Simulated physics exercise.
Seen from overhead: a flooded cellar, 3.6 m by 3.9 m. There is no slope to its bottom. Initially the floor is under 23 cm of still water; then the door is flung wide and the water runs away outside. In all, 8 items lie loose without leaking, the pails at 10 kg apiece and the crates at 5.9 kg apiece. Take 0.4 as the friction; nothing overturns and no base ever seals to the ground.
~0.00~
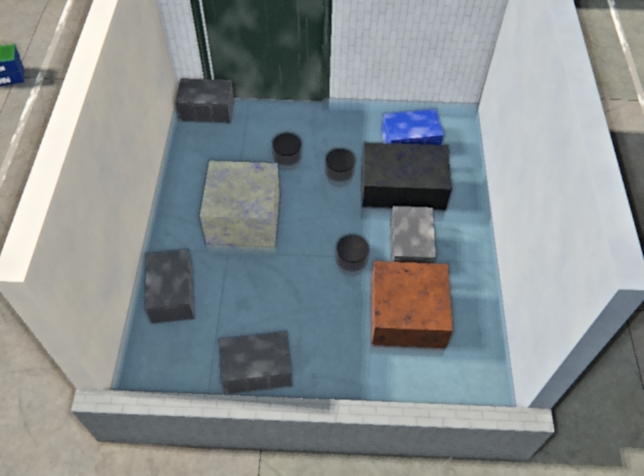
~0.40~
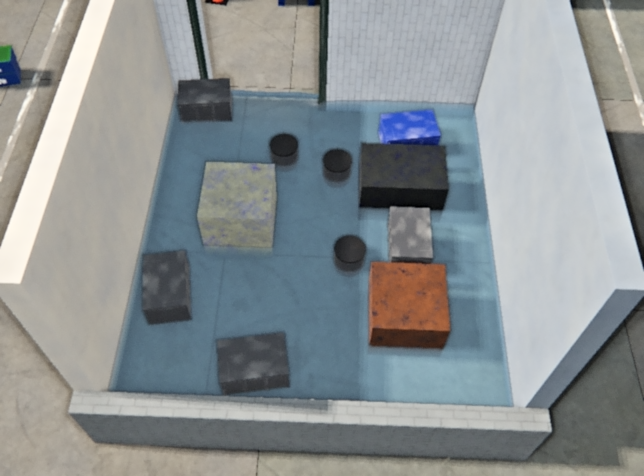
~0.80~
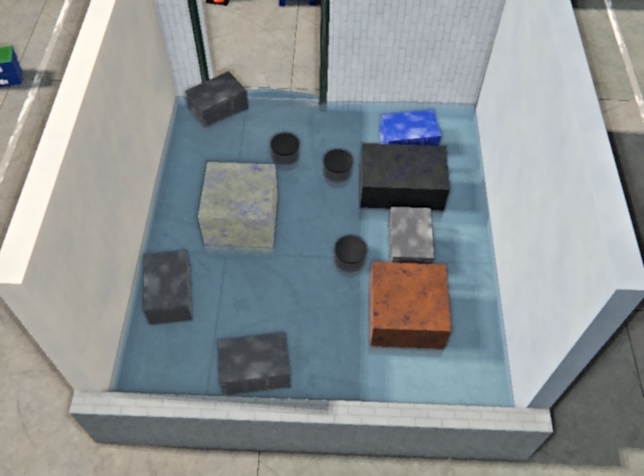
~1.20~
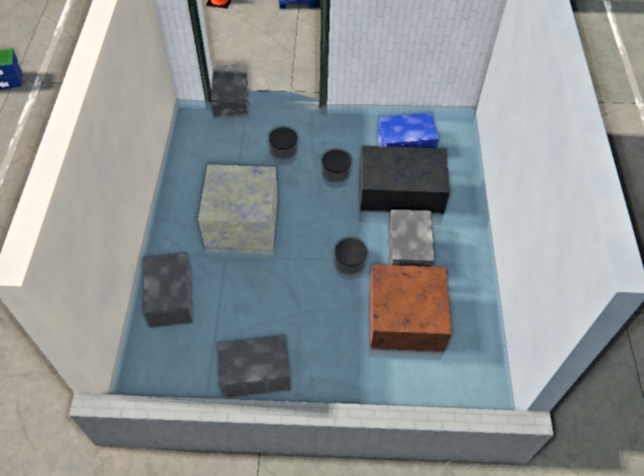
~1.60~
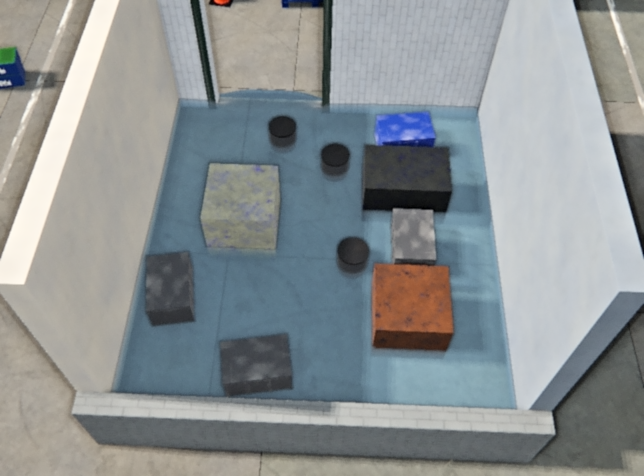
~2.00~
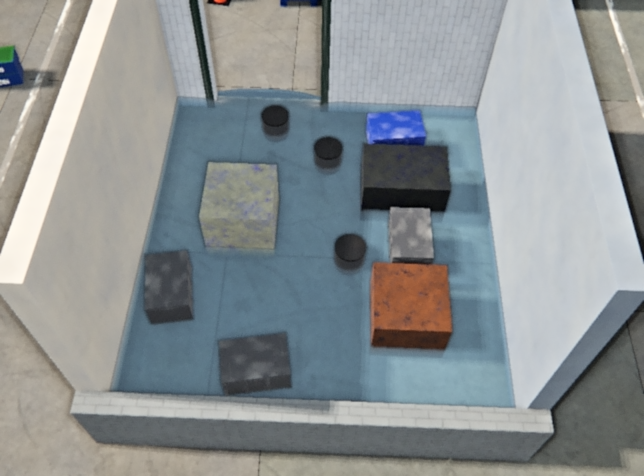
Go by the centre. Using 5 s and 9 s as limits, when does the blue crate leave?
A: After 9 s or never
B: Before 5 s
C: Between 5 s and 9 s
Between 5 s and 9 s.
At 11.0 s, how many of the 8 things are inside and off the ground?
I get 2.
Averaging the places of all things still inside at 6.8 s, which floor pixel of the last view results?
Mean position approx. (280, 222).
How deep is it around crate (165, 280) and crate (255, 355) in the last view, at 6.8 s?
15 and 15 cm.
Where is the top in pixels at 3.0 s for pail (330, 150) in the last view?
It ends up close to (306, 130).
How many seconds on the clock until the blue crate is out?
That happens at about 6.5 s.
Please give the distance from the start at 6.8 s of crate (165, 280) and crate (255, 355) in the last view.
Log: Item 1 = 150 cm; item 2 = 30 cm.
After 3.0 s the blue crate is near (377, 121), 0.4 m from its start, afloat; 2 of 8 are out; 6 afloat.
After 6.8 s the blue crate has gone out (at 6.3 s); 4 of 8 are out; 4 afloat.
After 11.0 s the blue crate has gone out (at 6.3 s); 6 of 8 are out; 2 afloat.
After 15.0 s the blue crate has gone out (at 6.3 s); 6 of 8 are out; 2 afloat.
